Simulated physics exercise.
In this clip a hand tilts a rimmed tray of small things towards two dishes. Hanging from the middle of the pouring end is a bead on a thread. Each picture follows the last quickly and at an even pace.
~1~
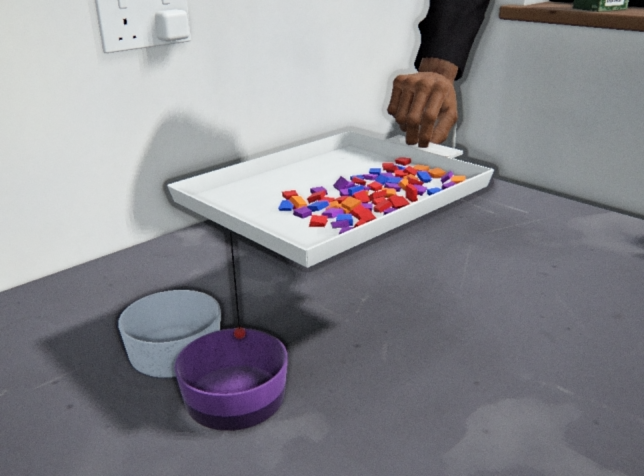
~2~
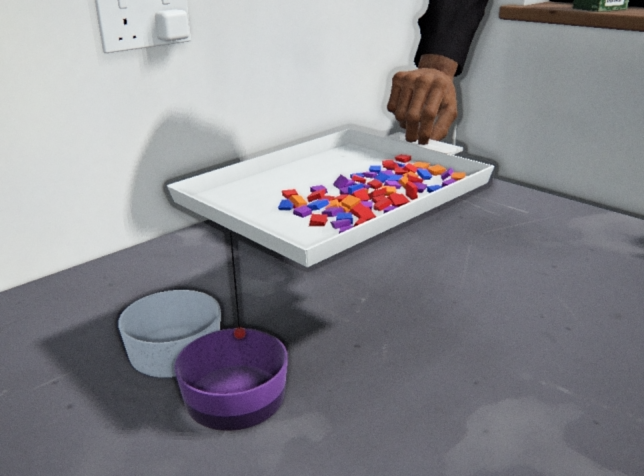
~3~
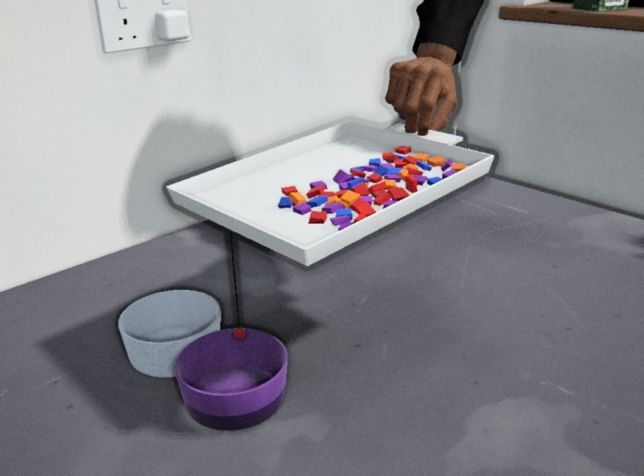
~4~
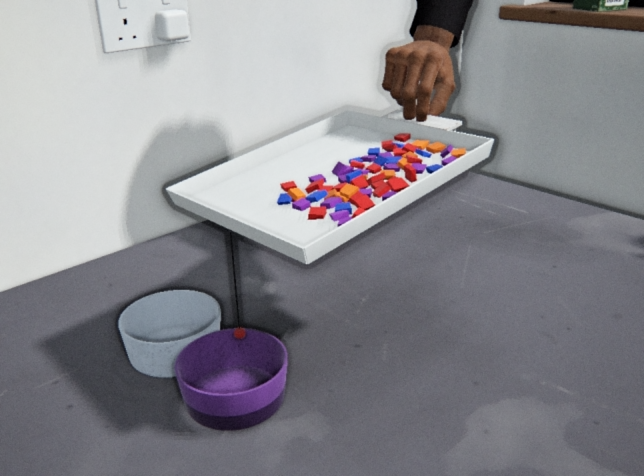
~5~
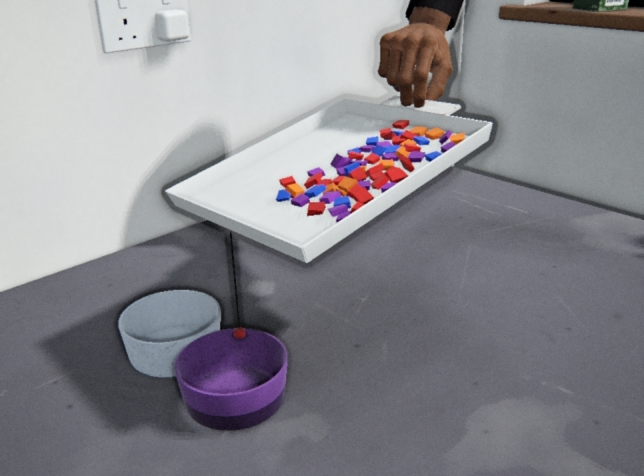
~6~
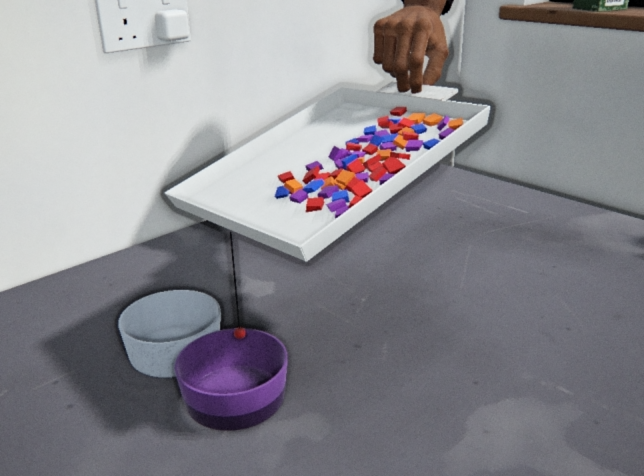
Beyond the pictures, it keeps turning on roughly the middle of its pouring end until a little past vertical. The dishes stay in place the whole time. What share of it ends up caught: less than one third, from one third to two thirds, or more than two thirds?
More than two thirds.
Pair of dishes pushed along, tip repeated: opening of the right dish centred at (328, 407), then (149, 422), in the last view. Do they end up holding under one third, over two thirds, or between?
Under a third; under a third.
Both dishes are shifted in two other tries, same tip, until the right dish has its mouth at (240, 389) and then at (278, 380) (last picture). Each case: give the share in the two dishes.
First some 100, then 60 per cent.
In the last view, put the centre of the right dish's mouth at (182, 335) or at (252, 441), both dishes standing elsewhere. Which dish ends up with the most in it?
Position 1 - the right-side one; position 2 - the left-side one.
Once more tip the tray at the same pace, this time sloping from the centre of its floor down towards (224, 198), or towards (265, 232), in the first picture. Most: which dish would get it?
On the first try it would be the one on the left, and on the second the one on the right.
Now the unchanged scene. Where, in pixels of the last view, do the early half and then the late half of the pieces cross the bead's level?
I'd say close to (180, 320) at first and close to (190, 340) later on.
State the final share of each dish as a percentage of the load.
The left dish gets close to 40 per cent and the right dish close to 40 per cent.
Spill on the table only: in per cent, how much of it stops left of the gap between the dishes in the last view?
Estimate: Near 90 per cent.
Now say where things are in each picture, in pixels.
The first picture shows corners of the pouring end at (173, 185) and (307, 247), level; middle of the load at (362, 193), mosaic tiles; left dish at (128, 350); right dish at (187, 400); bead on its thread at (240, 333).
The second picture shows corners of the pouring end at (173, 185) and (307, 247), level; middle of the load at (362, 191).
The third picture shows corners of the pouring end at (172, 186) and (306, 246), tipped barely, lowest at the left corner; middle of the load at (362, 186).
The fourth picture shows corners of the pouring end at (172, 188) and (304, 245), tipped a little, lowest at the left corner; middle of the load at (361, 178).
The fifth picture shows corners of the pouring end at (171, 190) and (303, 244), tipped a little, lowest at the left corner; middle of the load at (359, 169).
The sixth picture shows corners of the pouring end at (170, 192) and (301, 243), tipped clearly, lowest at the left corner; middle of the load at (357, 161); left dish at (128, 350); right dish at (187, 400).
Soon after the last picture, tray tipped steeply; nearly all on the tray; a stray few in the air.
A little later, tray tipped right over; most on the tray; a small part in the right dish; a small part in the left dish; a stray few outside both; a small part in the air.
Later still, tray tipped past a quarter turn; about a third in the right dish; about a third in the left dish; about a quarter outside both.
At rest, tray tipped past a quarter turn; about a third in the right dish; about a third in the left dish; about a quarter outside both.
